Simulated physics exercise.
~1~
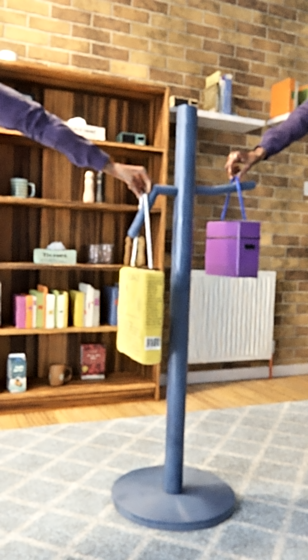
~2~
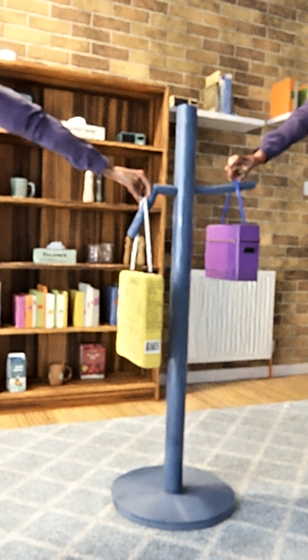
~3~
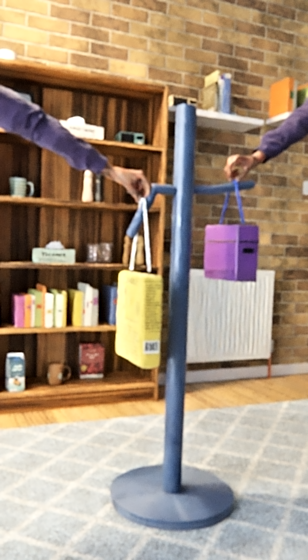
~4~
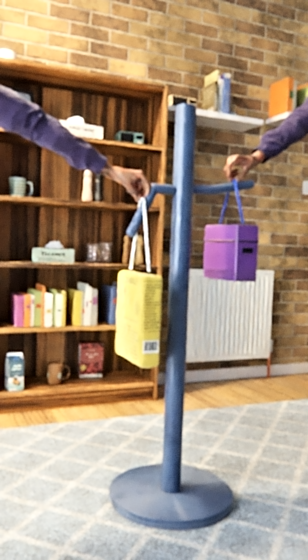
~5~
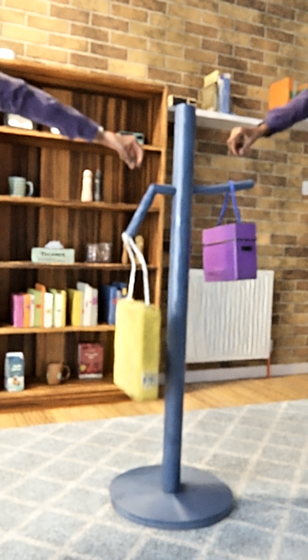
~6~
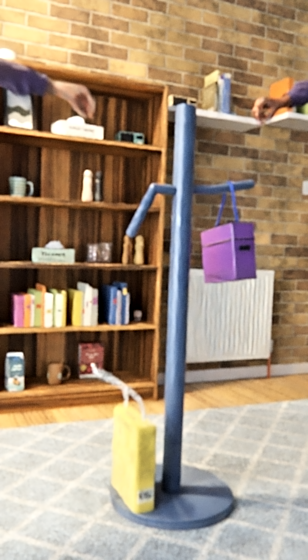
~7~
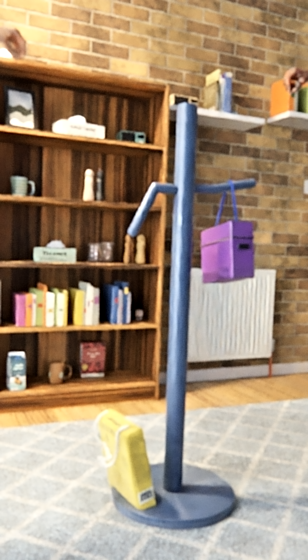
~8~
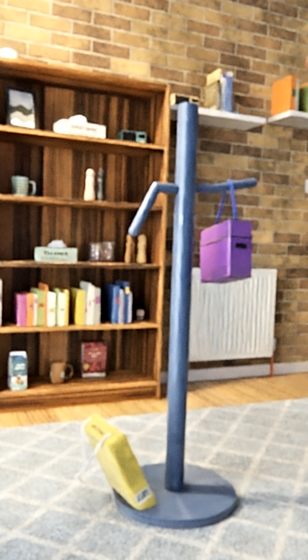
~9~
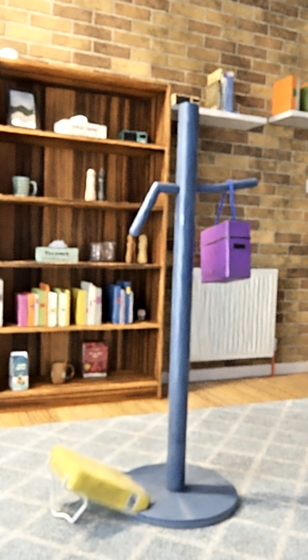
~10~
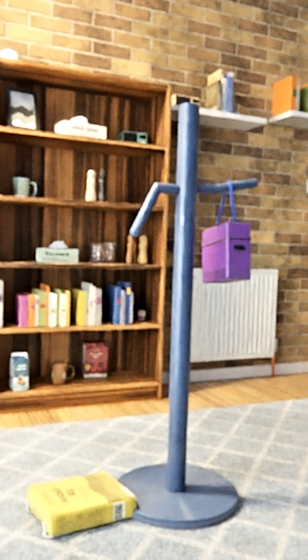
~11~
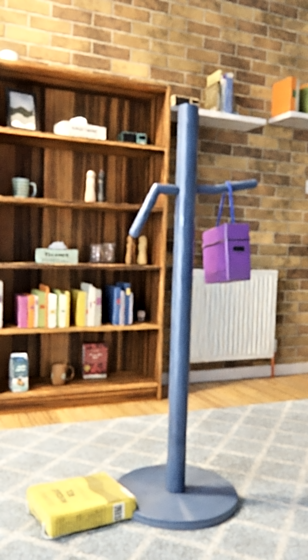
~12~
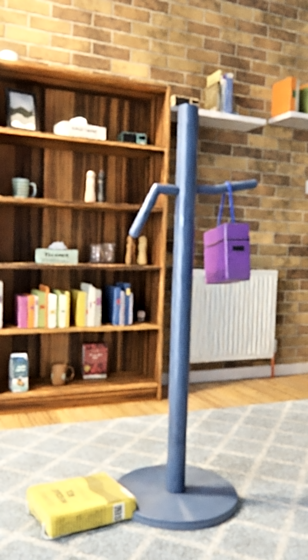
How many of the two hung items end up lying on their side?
One of them does, the yellow bag, which ends up lying on the floor.
